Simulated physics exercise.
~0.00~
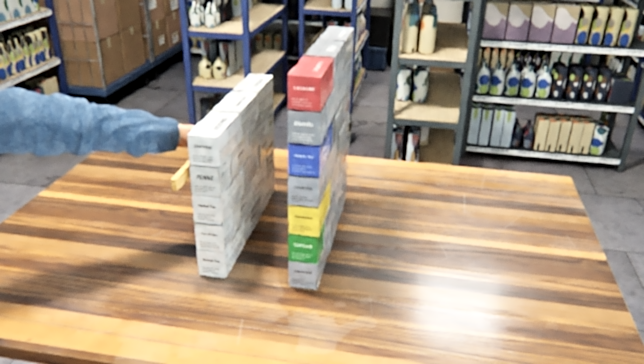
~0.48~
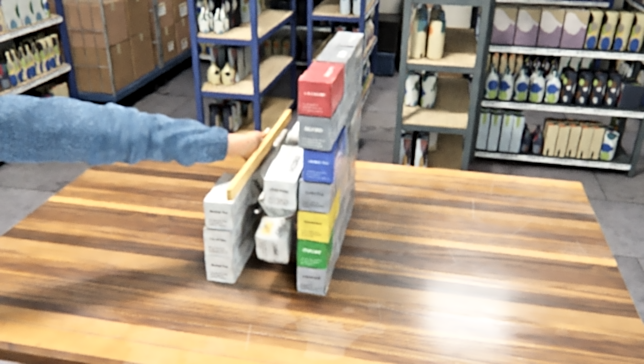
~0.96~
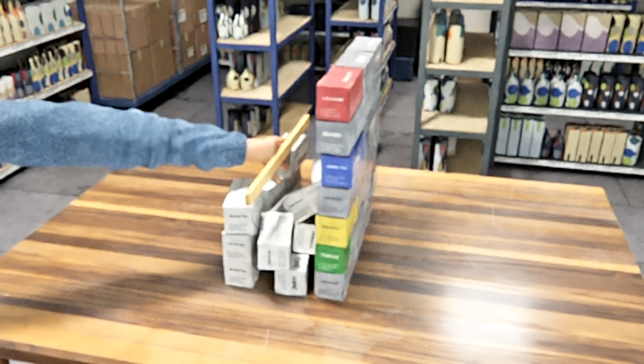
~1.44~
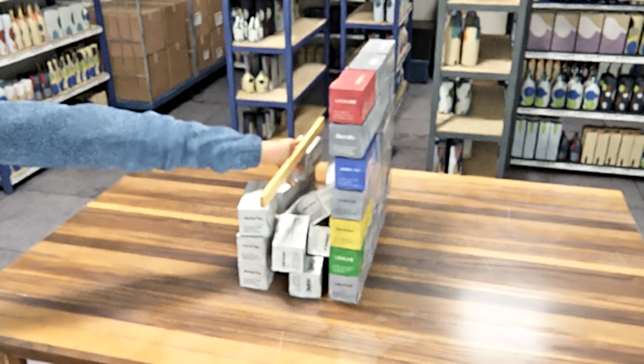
A hand pushes a batten through a pale packet wall, toppling packets against a standing colored wall.
